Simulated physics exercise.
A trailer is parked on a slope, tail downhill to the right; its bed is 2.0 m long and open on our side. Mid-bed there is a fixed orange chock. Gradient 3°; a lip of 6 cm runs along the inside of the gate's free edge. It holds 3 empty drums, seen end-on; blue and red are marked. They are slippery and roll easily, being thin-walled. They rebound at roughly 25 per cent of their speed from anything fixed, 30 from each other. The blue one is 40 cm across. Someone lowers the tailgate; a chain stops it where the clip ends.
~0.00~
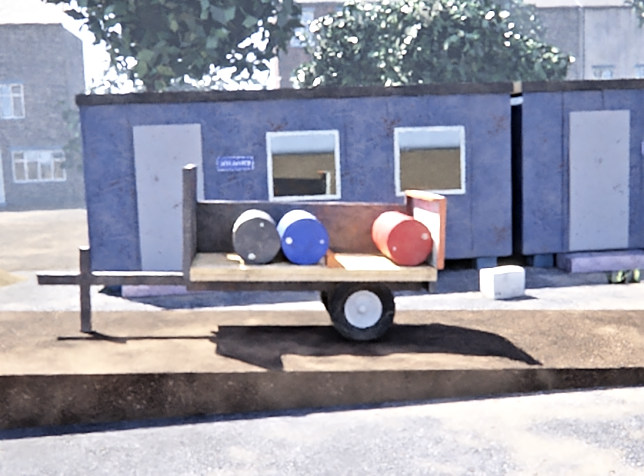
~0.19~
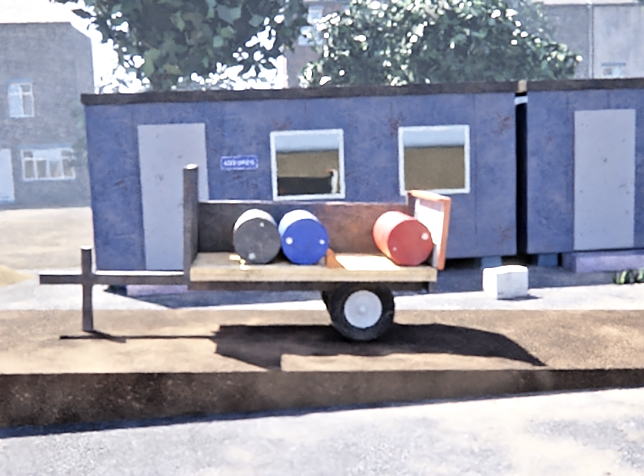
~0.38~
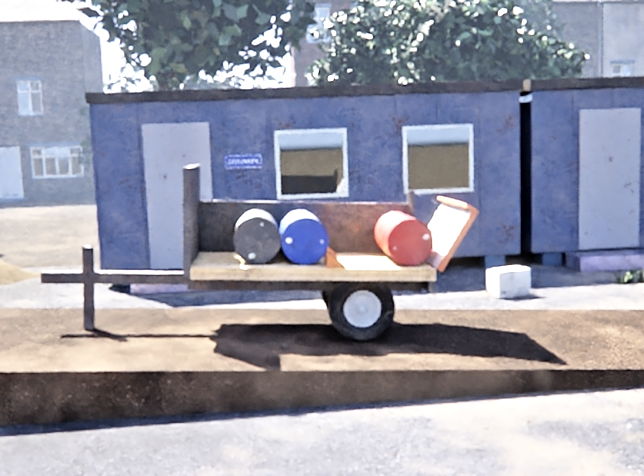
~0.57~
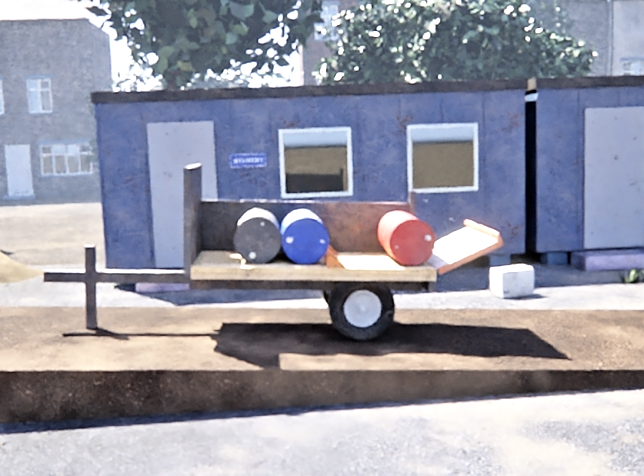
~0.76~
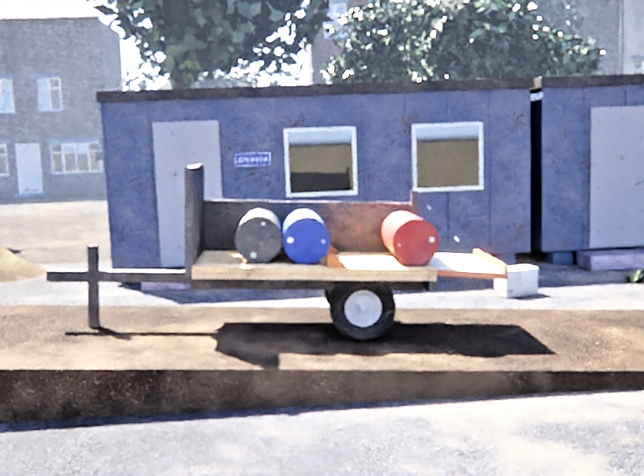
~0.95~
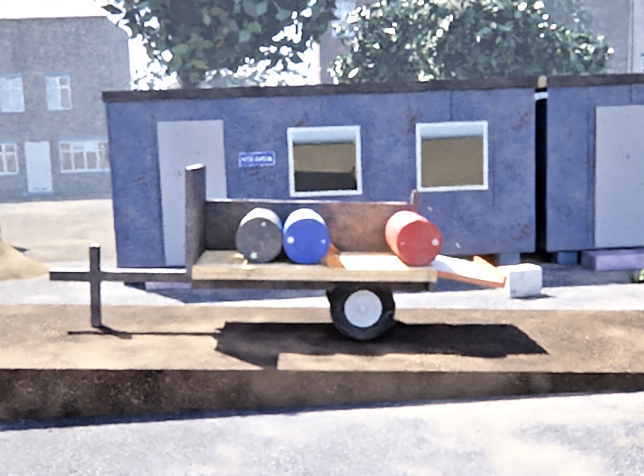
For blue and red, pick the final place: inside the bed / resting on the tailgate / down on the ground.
Blue finishes inside the bed, red finishes down on the ground.
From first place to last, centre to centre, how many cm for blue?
About: Blue 0.
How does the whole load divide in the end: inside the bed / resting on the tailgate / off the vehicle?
In that order: 2, 0, 1.
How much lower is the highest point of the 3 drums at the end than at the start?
Roughly 0 cm.
After 1.5 s, blue is on the bed, 110 cm short of the hinge; red is on the bed, 5 cm short of the hinge, rolling right; 0 of 3 are out.
After 2.0 s, red is on the gate, 20 cm past the hinge, rolling right; no change for blue; 0 of 3 are out.
After 2.7 s, red is dropping off the gate; no change for blue; 1 of 3 is out.
At rest (7.2 s), blue is on the bed, 110 cm short of the hinge; red is out on the ground; 1 of 3 is out.
